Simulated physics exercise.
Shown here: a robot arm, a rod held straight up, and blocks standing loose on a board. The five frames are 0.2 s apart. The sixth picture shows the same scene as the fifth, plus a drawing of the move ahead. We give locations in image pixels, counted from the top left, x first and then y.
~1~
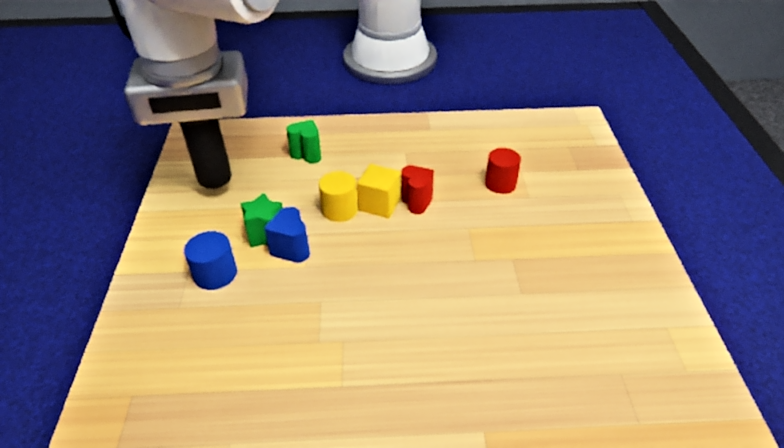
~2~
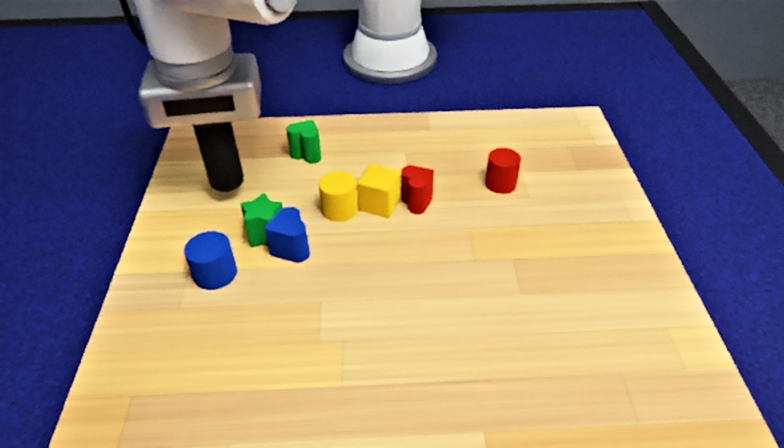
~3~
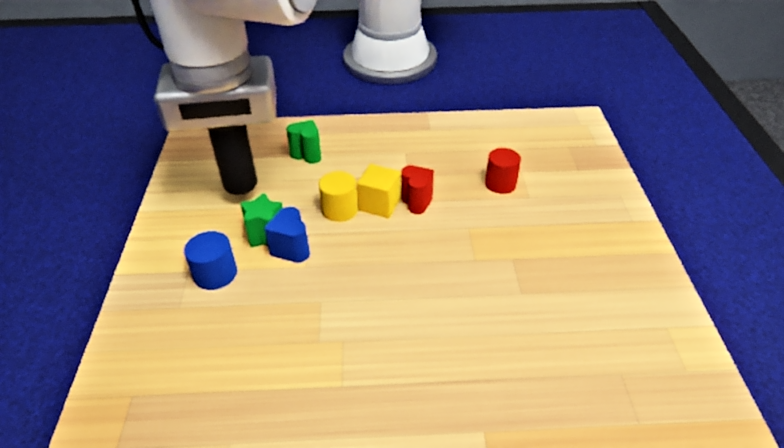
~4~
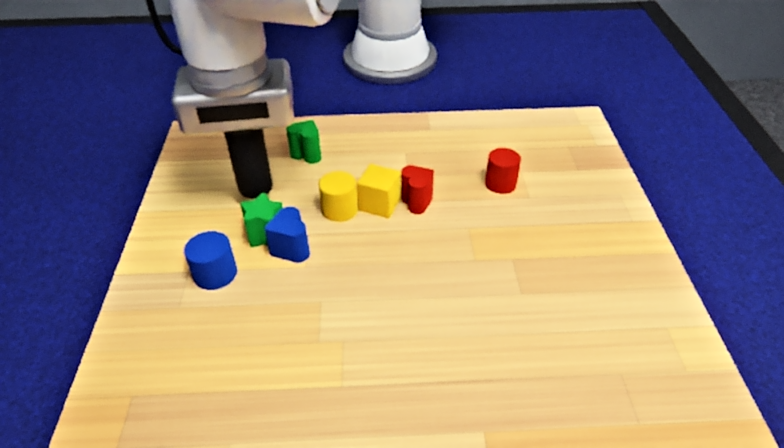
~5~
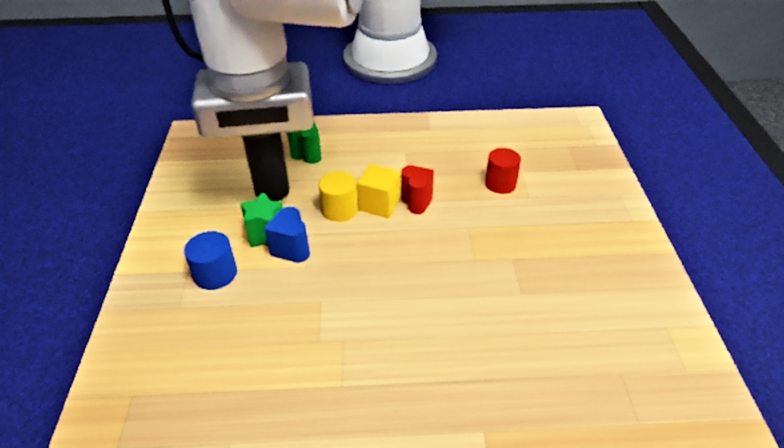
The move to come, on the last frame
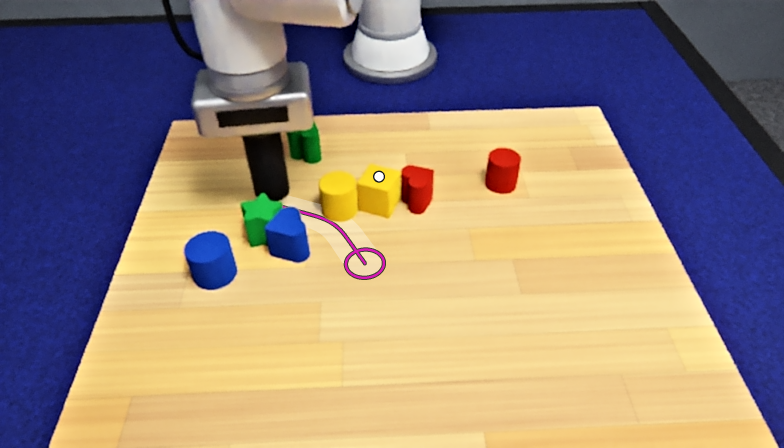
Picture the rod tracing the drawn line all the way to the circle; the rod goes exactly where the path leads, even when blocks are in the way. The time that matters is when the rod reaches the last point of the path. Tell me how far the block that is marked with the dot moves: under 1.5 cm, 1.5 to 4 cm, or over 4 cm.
Range: 1.5 to 4 cm.
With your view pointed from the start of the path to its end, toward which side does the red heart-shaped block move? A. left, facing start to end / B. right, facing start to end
Option A.
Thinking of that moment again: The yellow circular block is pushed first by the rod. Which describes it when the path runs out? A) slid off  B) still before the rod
(A)
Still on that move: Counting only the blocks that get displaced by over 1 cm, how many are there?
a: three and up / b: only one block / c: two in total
a (three and up)
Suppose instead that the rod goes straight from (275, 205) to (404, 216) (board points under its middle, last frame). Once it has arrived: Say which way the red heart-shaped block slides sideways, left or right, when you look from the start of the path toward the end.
Shifts left.
The drawn path runs from (275, 205) via (313, 215) and (344, 235), ending at (365, 263); the dot is on the yellow square block.
The first path, step by step. One third of the way, rod (312, 203); yellow circular block (347, 184); yellow square block (385, 176), turned 15° anticlockwise.
Two thirds of the way, rod (343, 222); yellow circular block (378, 197); yellow square block (402, 176), turned 50° anticlockwise; red heart-shaped block (430, 168).
At the end, rod (364, 251); green star not moved; yellow circular block (380, 199); yellow square block (402, 176), turned 50° anticlockwise; red heart-shaped block (430, 168).
